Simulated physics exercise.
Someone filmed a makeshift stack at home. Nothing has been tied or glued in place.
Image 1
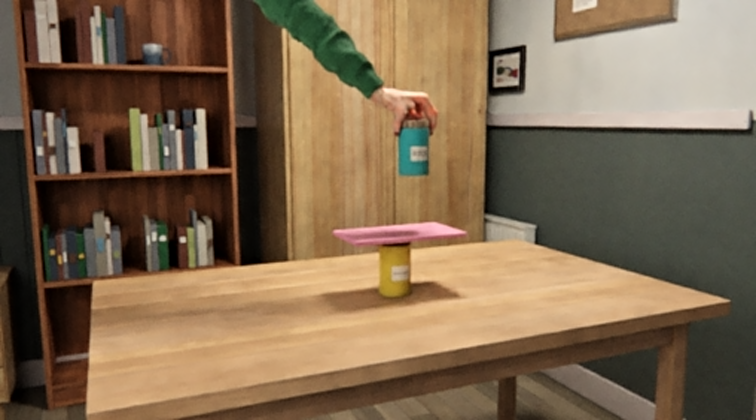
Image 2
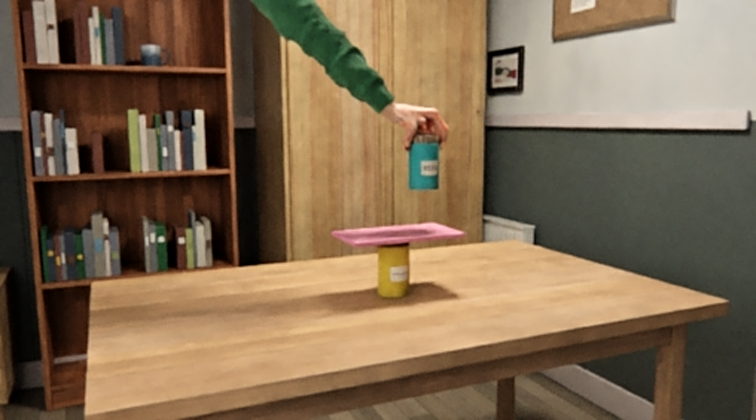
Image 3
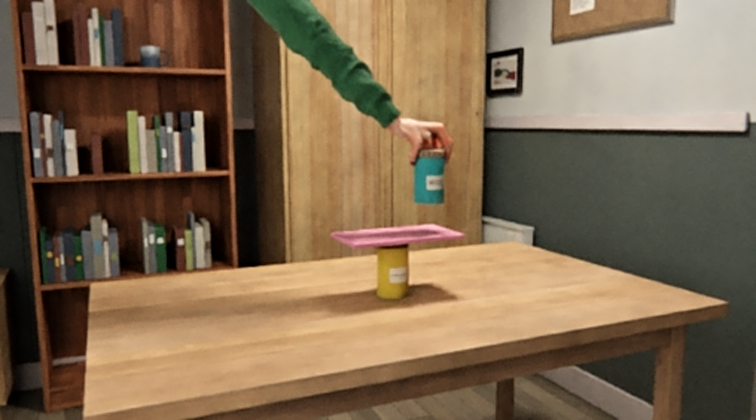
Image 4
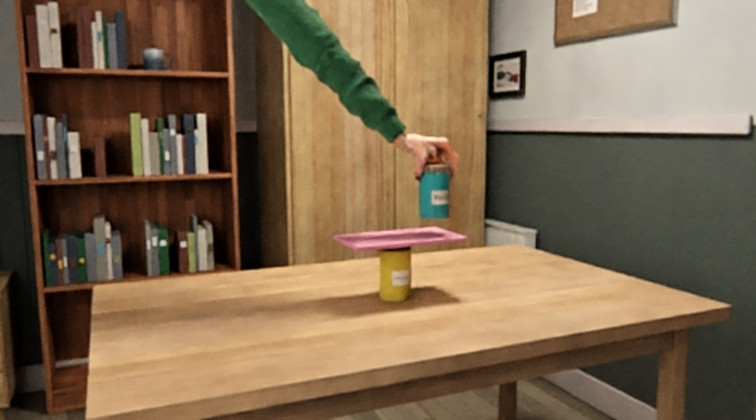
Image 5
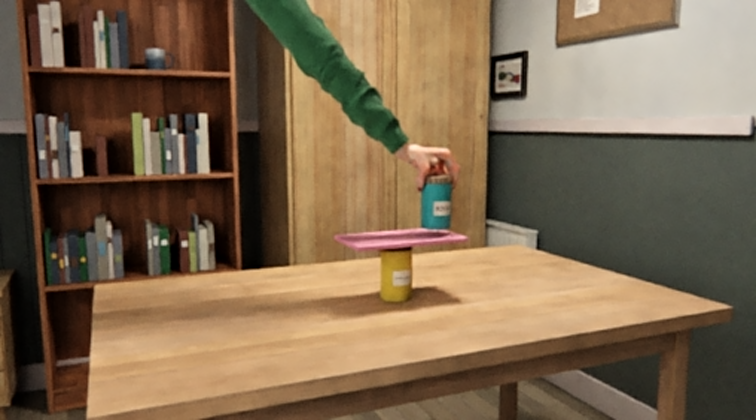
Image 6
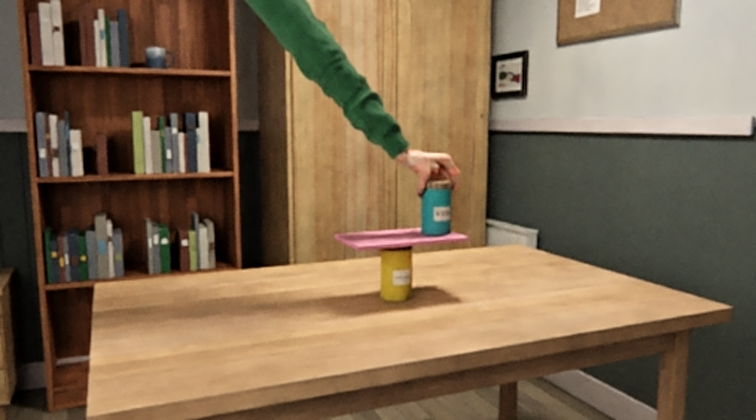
In this clip, a hand in a green sleeve lowers a turquoise jar, moving it slightly right, onto the right side of a pink tray resting on a yellow jar on a wooden table, and keeps holding it.
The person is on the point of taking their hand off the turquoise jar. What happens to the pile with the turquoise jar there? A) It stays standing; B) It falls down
Option B: It falls down.
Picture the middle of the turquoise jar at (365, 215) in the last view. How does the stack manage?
Topples.
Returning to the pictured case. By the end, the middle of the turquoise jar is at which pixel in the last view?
Near (474, 274).
Then, 0.40 s after the last picture, turquoise jar now fallen; pink lid on its side.
Then, 0.60 s after the last picture, pink lid now fallen.
By the end, fallen, turquoise jar and pink lid; yellow jar in place. Seen from the same camera at the end, turquoise jar near (474, 274). The stack comes apart.
